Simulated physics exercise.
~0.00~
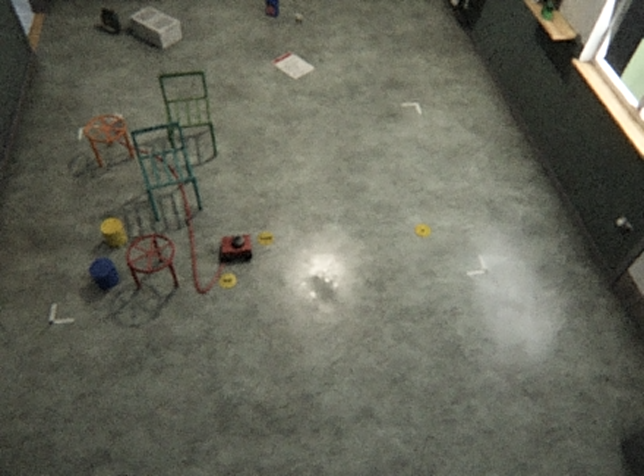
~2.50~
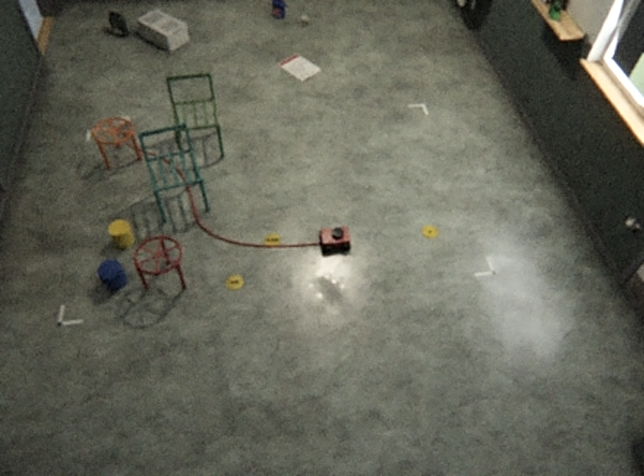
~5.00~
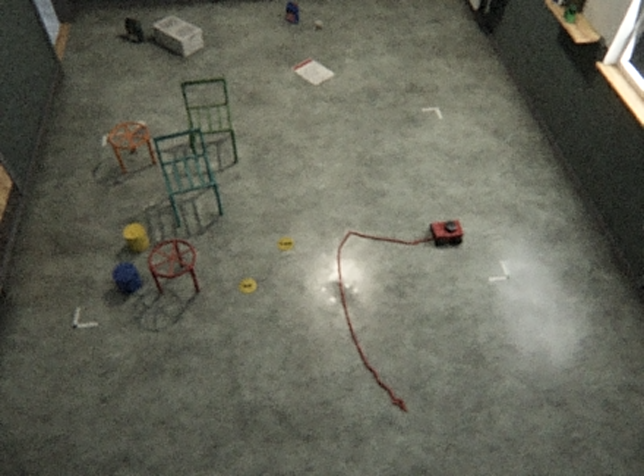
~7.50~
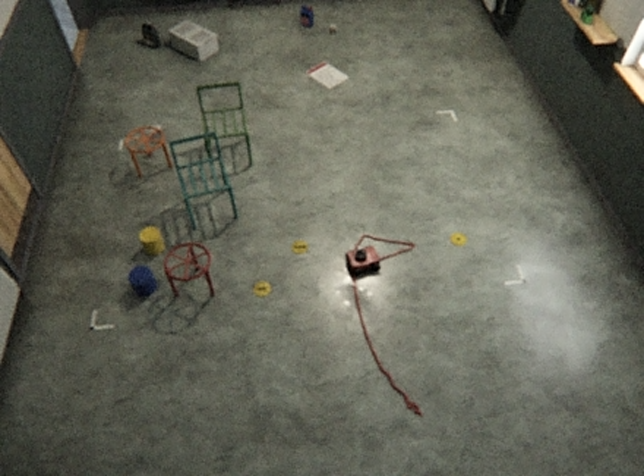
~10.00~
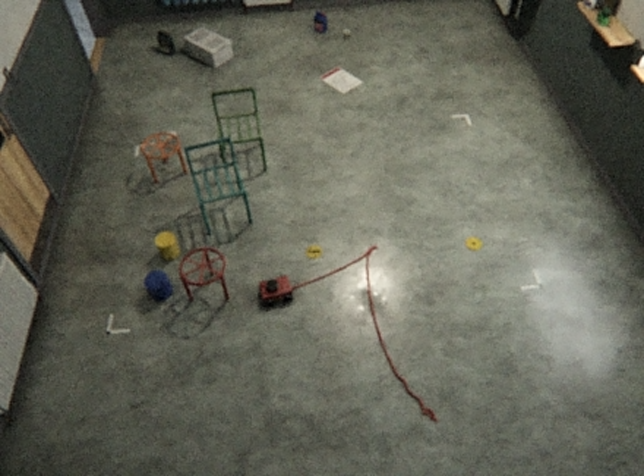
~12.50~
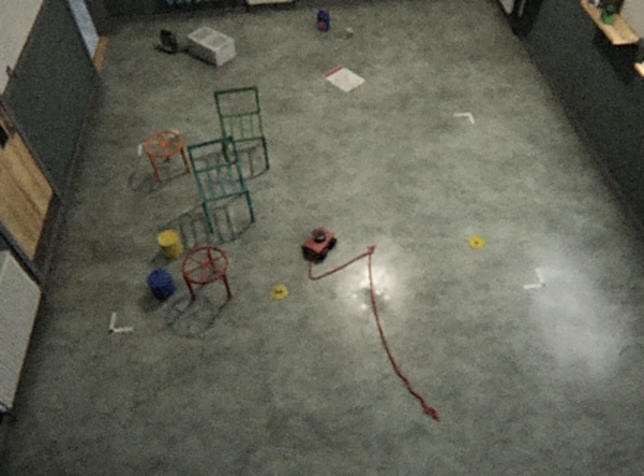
A grey ward floor is seen from high above, with a green chair, a teal chair and an orange stool at the left, and a red stool, a yellow bucket and a blue tub below them. A small red cart trailing a red lead sits beside the yellow marks and drives right, drawing the lead out straight. It continues to the far mark at the right, and the lead's end comes away and lies toward the bottom. The cart turns back left past the middle to near the red stool, then moves slightly right and up. It ends near the centre, the lead bent behind it and the furniture still standing.
